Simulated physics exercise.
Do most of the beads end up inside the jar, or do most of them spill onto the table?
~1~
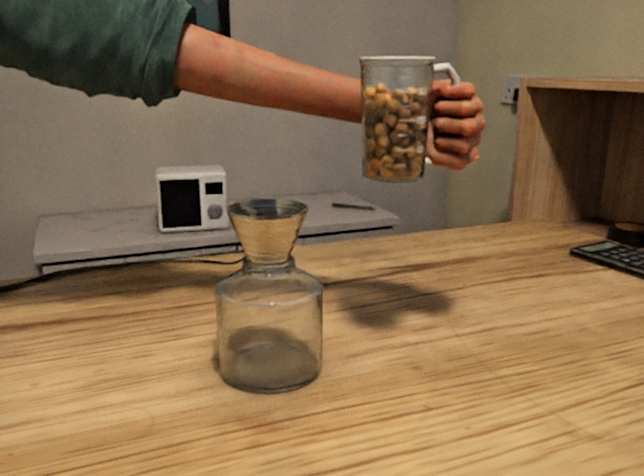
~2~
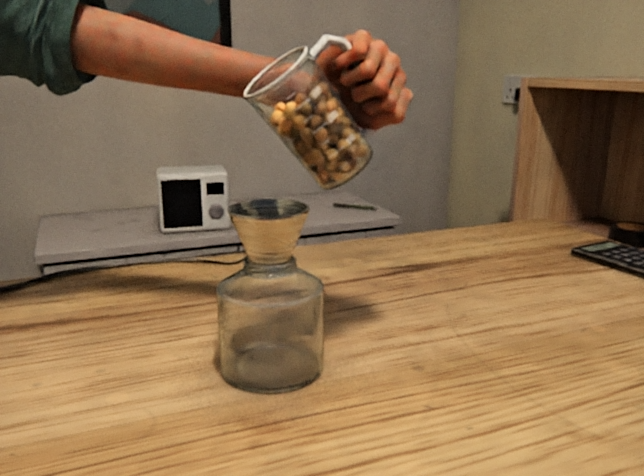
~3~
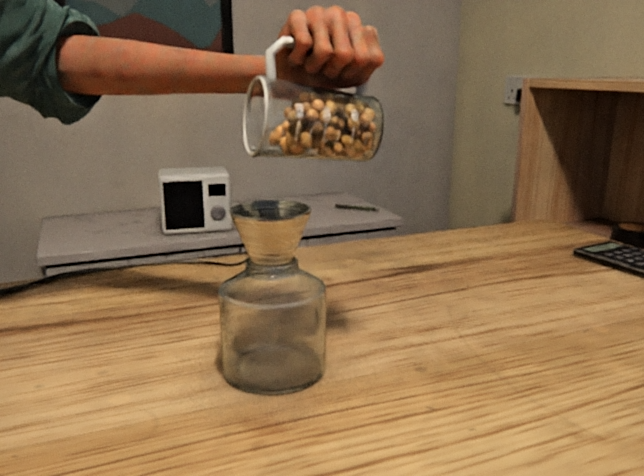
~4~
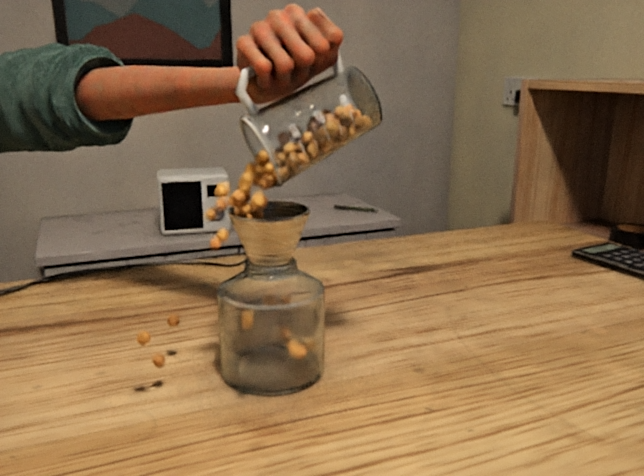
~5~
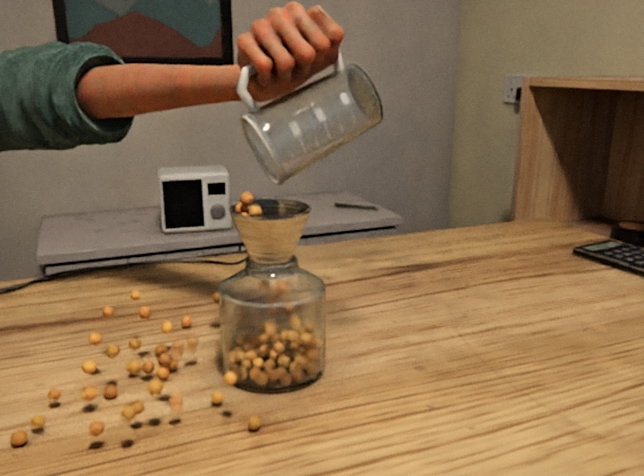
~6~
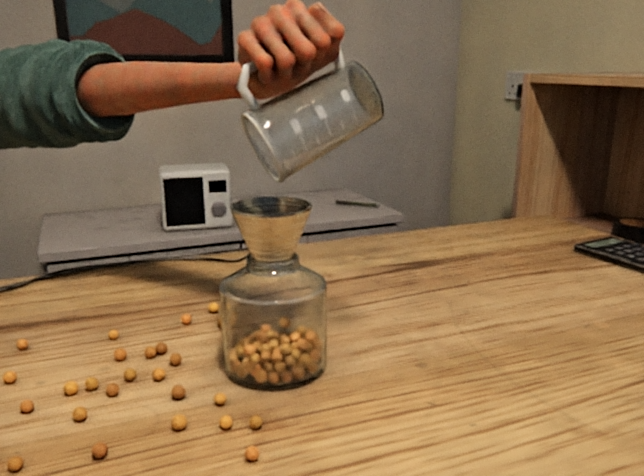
Most of the beads end up inside the jar. A fair share still scatters across the table, and the cup is left empty.
